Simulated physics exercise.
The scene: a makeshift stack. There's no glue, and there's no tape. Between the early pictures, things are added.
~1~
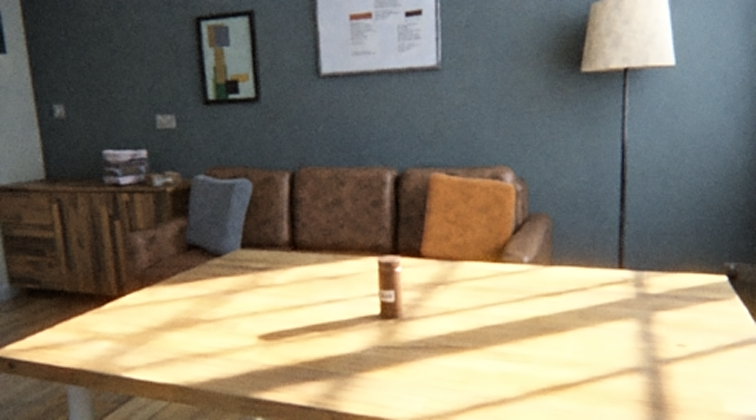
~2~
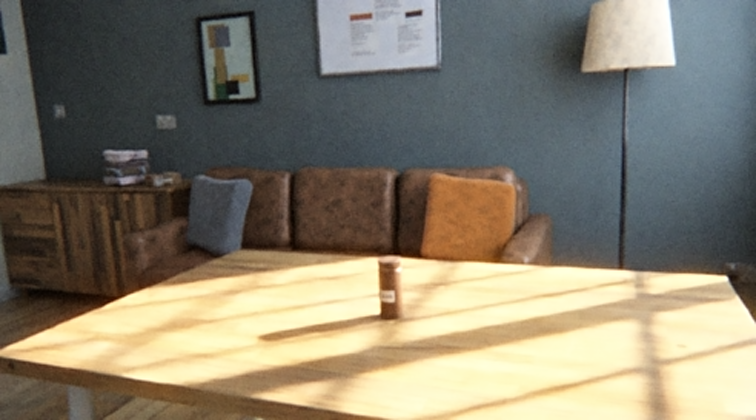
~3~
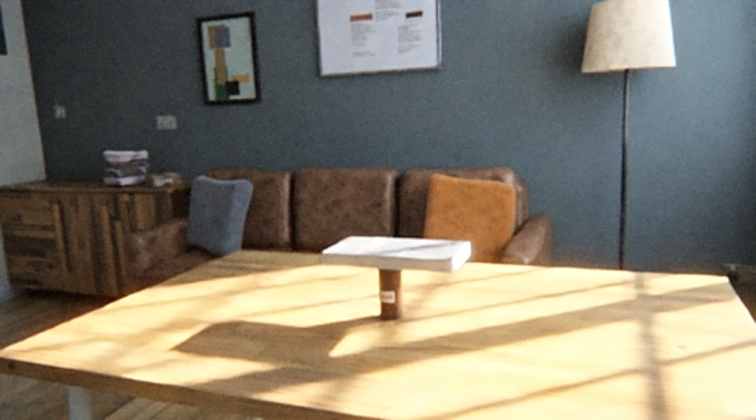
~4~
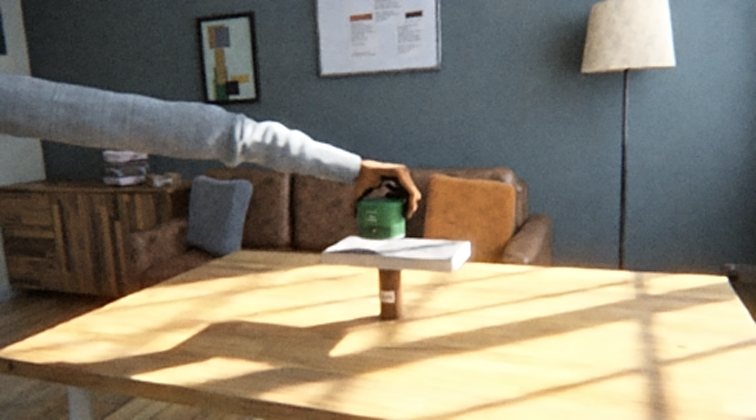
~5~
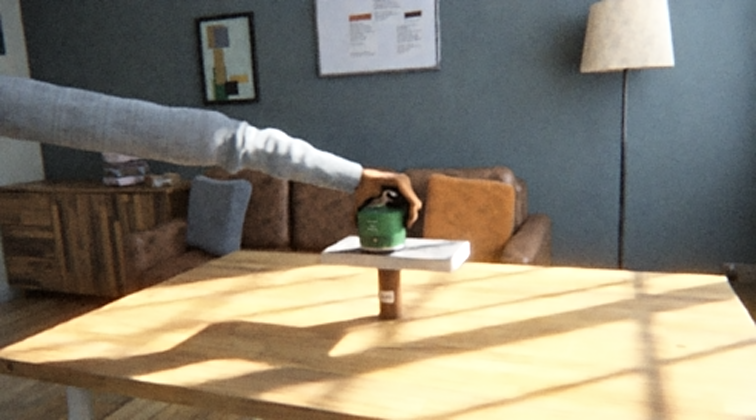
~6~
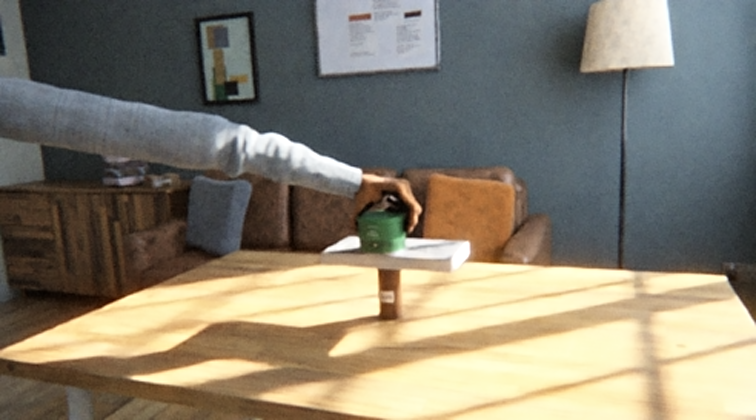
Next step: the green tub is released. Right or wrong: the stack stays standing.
Right.
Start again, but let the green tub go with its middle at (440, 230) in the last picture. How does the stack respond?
Outcome: Collapse.
Then, 0.20 s past the last view, nothing moves.
Then, 0.50 s past the last view, green tub resting near (382, 233).
Finally, all 3 still in place. Final places as the last picture's camera would see them, green tub near (382, 233). The stack keeps its balance.
